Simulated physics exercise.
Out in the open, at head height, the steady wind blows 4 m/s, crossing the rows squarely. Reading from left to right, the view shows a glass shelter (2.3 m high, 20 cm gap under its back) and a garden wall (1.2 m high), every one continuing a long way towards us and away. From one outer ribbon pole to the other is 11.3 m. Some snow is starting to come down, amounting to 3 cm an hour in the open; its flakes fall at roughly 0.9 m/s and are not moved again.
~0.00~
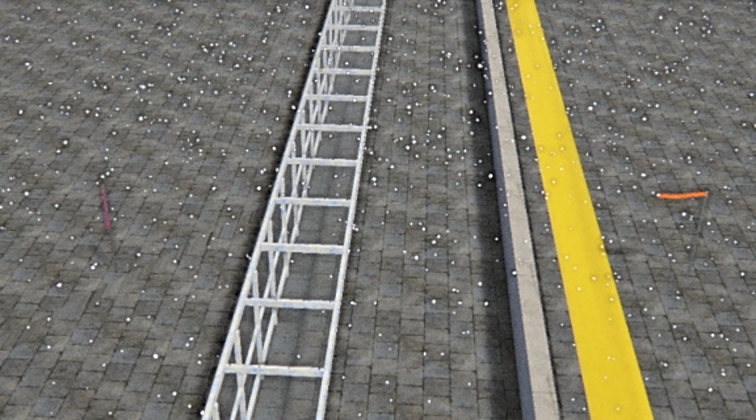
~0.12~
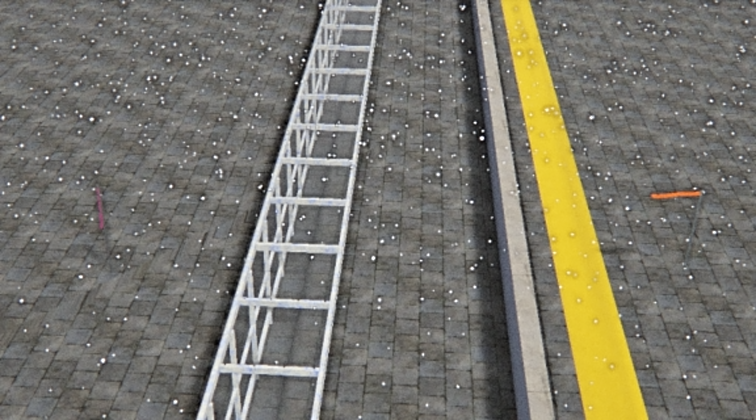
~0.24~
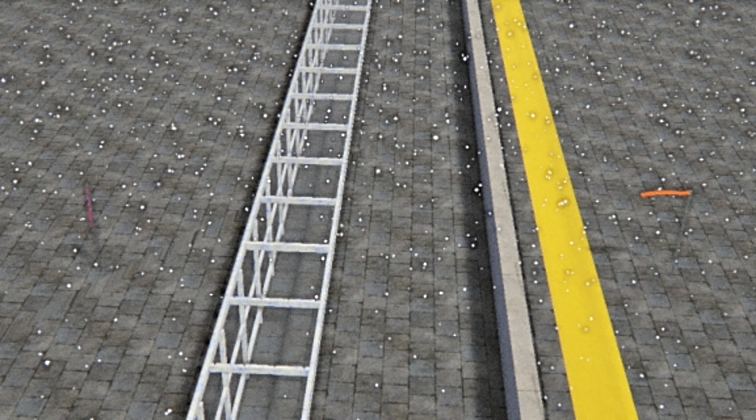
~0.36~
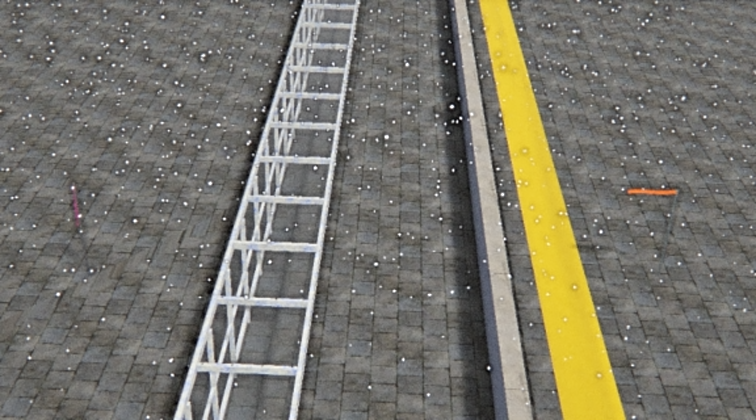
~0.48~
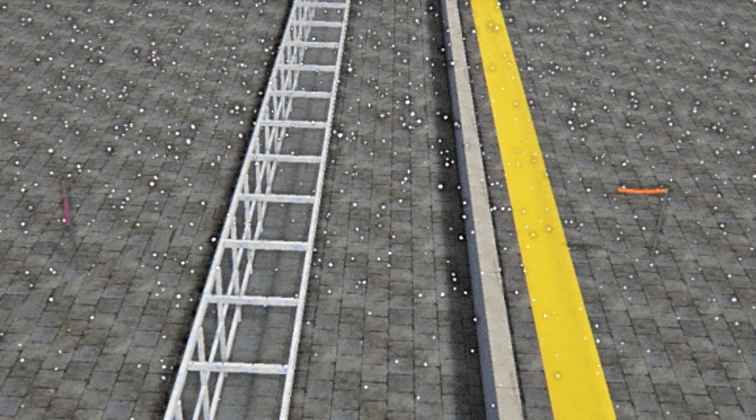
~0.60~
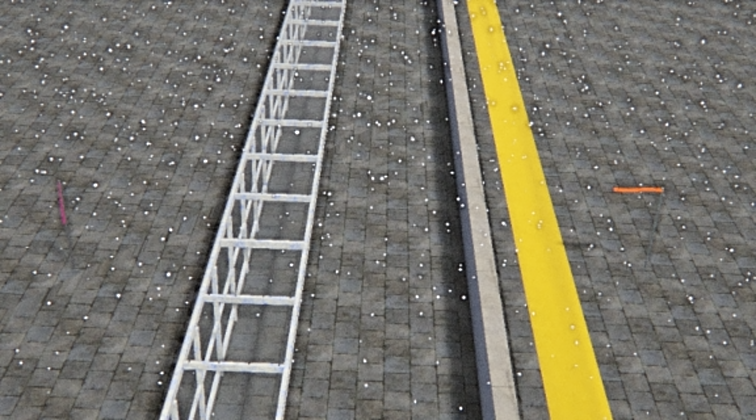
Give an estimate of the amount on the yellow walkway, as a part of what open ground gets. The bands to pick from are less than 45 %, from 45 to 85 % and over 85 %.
My estimate: Over 85 %.
10 minutes on, 5 mm on the yellow walkway, 5 mm in the open.
30 minutes on, 16 mm on the yellow walkway, 15 mm in the open.
60 minutes on, 31 mm on the yellow walkway, 30 mm in the open, so the yellow walkway has 104 % of the open amount; the left half of it has 106 %, the right half 101 %.
